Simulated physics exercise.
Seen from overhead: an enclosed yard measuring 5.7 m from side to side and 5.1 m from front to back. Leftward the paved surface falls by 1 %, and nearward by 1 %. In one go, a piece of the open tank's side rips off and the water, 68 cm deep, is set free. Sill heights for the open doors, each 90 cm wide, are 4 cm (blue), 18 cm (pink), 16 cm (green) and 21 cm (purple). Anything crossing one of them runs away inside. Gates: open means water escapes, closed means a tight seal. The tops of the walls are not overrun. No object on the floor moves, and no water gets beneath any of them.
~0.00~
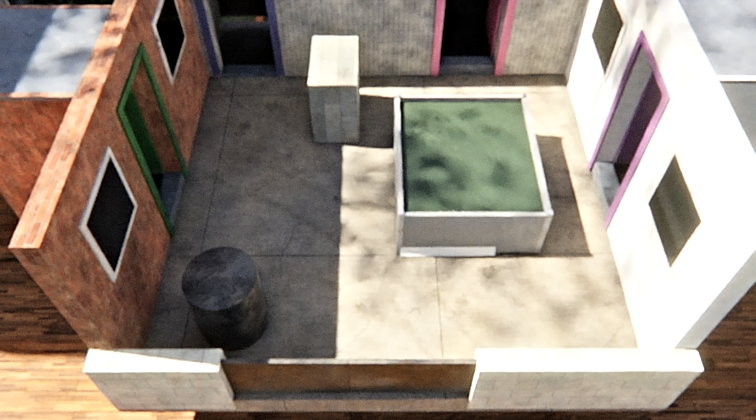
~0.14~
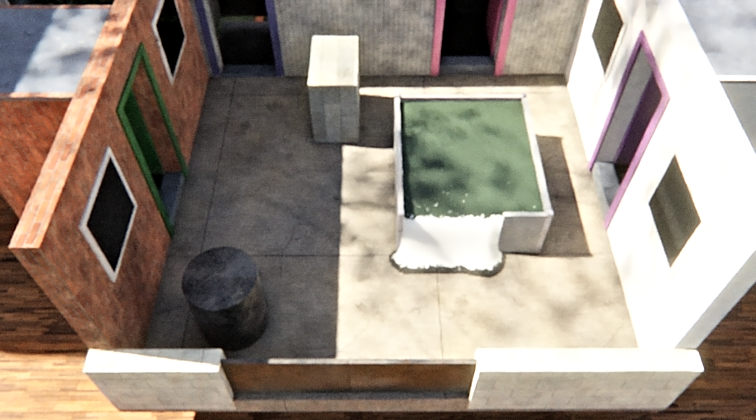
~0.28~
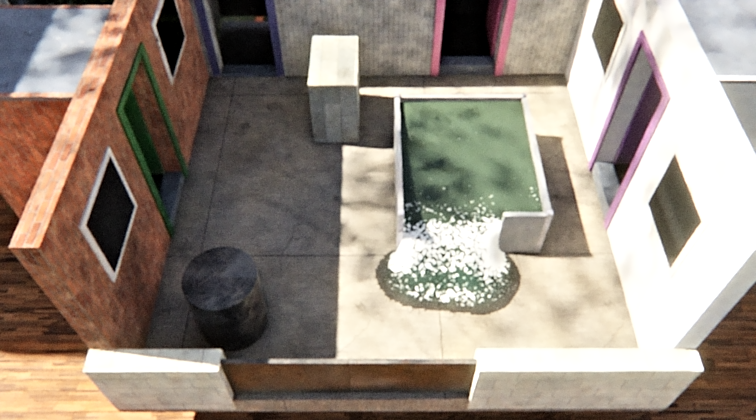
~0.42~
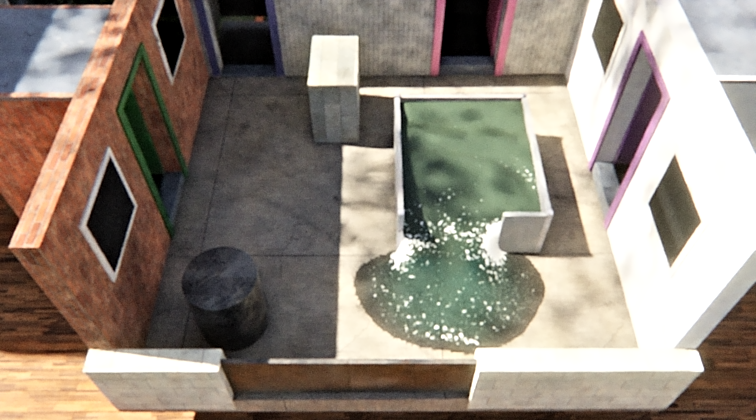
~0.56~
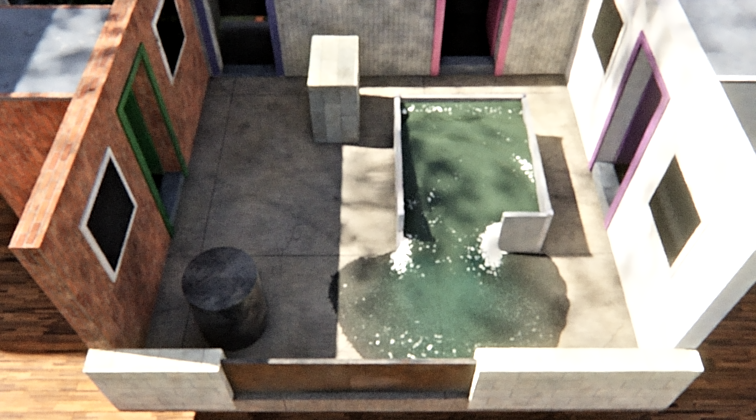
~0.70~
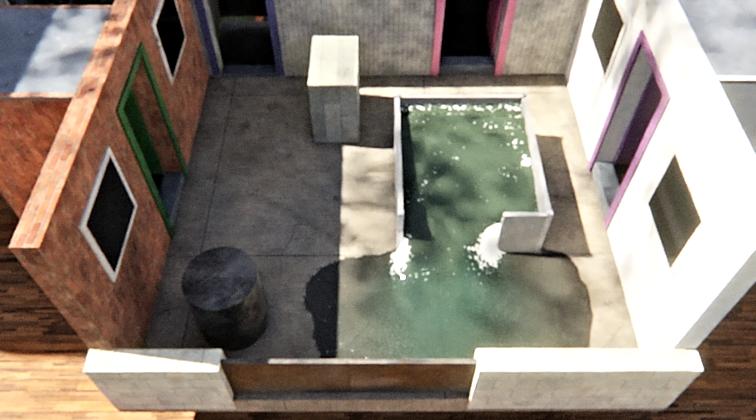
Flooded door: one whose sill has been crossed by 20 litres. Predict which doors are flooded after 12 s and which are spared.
In order: Blue door: Above the limit, pink door: Beneath the limit, green door: Beneath the limit, purple door: Beneath the limit.
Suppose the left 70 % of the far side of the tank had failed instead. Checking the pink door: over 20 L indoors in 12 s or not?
Against that limit: Pink beyond it.
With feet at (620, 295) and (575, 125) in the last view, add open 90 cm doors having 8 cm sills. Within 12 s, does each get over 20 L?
So the first one exceeds it, while the second one doesn't reach it.
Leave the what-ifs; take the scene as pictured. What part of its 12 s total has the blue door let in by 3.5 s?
Fraction in by then: Around 0 per cent.
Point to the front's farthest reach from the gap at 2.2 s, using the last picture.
Somewhere about (139, 380).
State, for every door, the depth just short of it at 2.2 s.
Measured in centimetres, the blue door gives 0, the pink door 0, the green door 0 and the purple door 0.
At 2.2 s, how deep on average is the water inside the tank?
It averages close to 30 centimetres.
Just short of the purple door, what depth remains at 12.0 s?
Average: ~ 6.5 cm.
After 1.4 s water covers 25 % of the floor and is deepest (46 cm) near (427, 363); blue door not reached, pink door not reached, green door not reached, purple door not reached.
After 2.2 s water covers 35 % of the floor and is deepest (45 cm) near (139, 380); blue door not reached, pink door not reached, green door not reached, purple door not reached.
After 3.5 s water covers 75 % of the floor and is deepest (31 cm) near (139, 380); blue door not reached, pink door not reached, green door 5 cm at the sill, 0 L in, purple door 6 cm at the sill, 0 L in.
After 7.0 s water covers 100 % of the floor and is deepest (18 cm) near (322, 78); blue door 13 cm at the sill, 153 L in, pink door 7 cm at the sill, 0 L in, green door 6 cm at the sill, 0 L in, purple door 8 cm at the sill, 0 L in.
After 12.0 s water covers 100 % of the floor and is deepest (19 cm) near (139, 380); blue door 10 cm at the sill, 310 L in, pink door 5 cm at the sill, 0 L in, green door 10 cm at the sill, 1 L in, purple door 7 cm at the sill, 0 L in.
